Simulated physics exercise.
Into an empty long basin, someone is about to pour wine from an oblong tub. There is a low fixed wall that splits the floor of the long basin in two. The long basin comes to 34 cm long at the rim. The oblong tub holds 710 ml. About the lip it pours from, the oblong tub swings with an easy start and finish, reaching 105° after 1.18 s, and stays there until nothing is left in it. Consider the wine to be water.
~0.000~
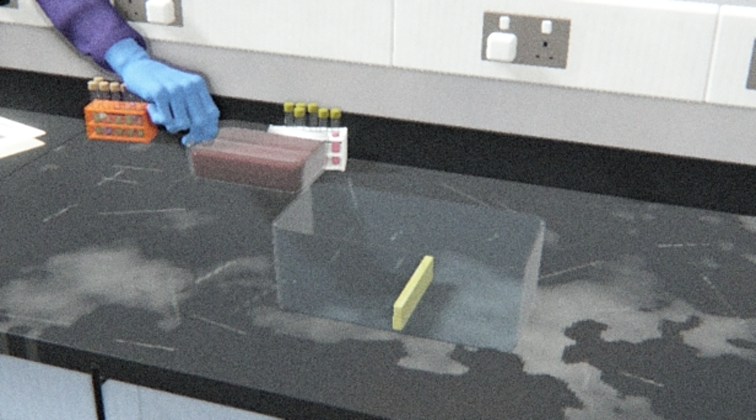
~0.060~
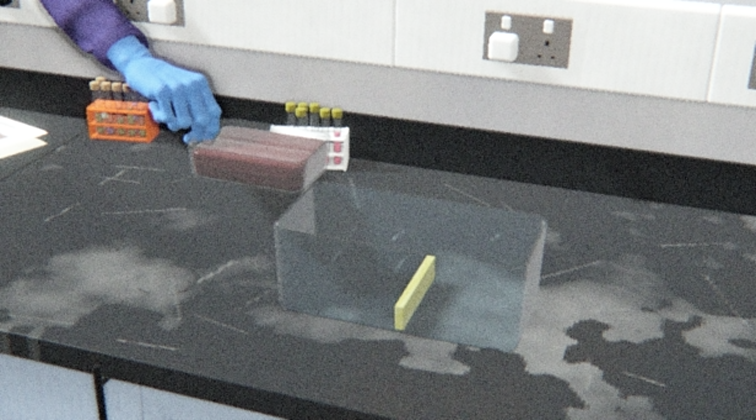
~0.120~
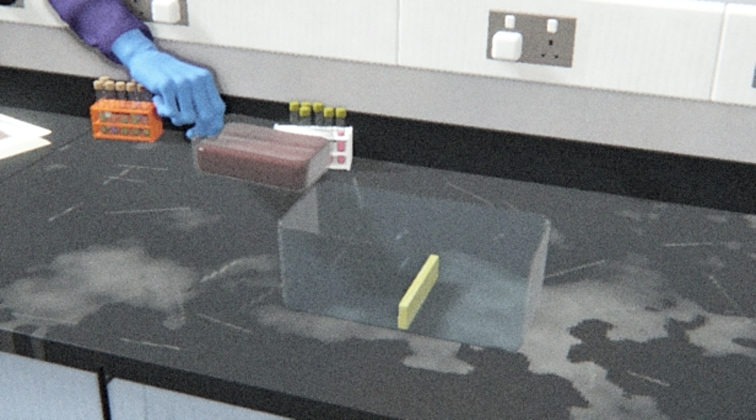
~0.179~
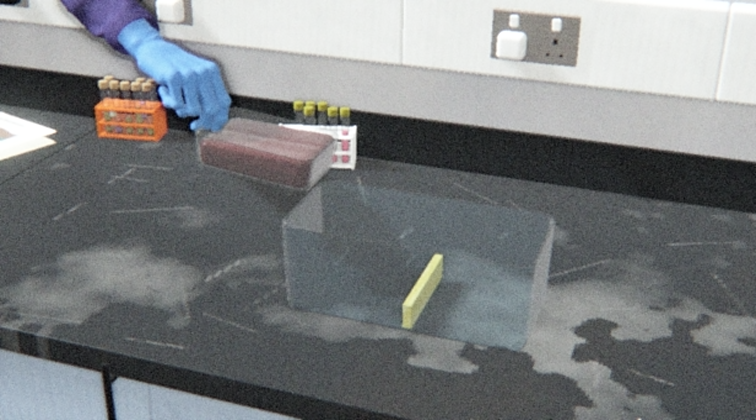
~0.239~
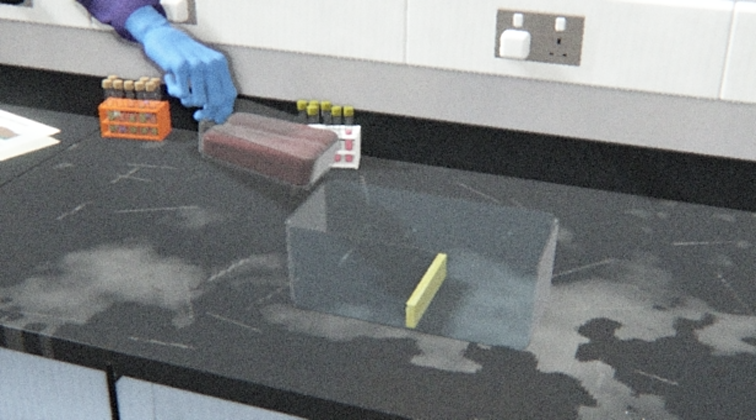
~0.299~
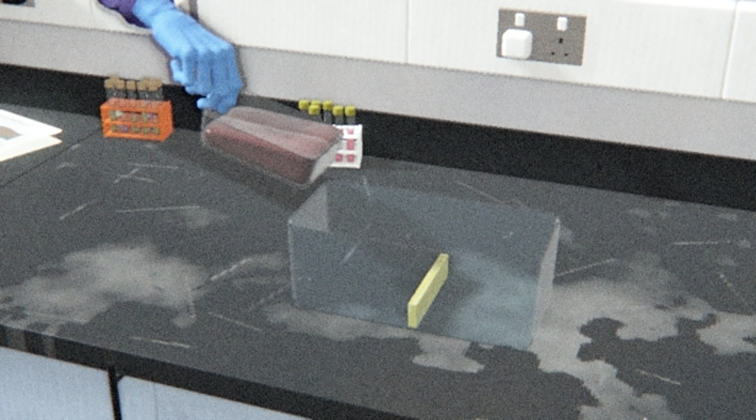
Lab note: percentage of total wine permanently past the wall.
Approx. 17 %.
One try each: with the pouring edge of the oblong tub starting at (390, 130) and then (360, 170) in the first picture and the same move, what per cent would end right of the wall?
About 80 %, then about 70 %.
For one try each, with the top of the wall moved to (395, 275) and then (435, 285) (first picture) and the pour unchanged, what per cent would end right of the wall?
One try each: Around 45 percent and then around 10 percent.
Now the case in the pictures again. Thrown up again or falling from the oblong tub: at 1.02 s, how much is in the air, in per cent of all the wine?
Some 8 % is up in the air.
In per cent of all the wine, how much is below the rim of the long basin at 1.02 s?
Close to 84 in a hundred.
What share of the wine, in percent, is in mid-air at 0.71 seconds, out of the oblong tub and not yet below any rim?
46 %.
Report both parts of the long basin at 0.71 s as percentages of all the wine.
About 38 left, 0 right.
By 0.71 s the tilt is 69° and 16 per cent is still to pour, 37 is left of the wall and 0 right of it.
By 1.02 s the tilt is 100° and 2 per cent is still to pour, 77 is left of the wall and 7 right of it.
By 1.34 s the tilt is 105° and 0 per cent is still to pour, 79 is left of the wall and 13 right of it.
By 1.68 s the tilt is 105° and 0 per cent is still to pour, 75 is left of the wall and 17 right of it.
At rest 75 per cent lies left of the wall, 17 right of it and 8 outside.
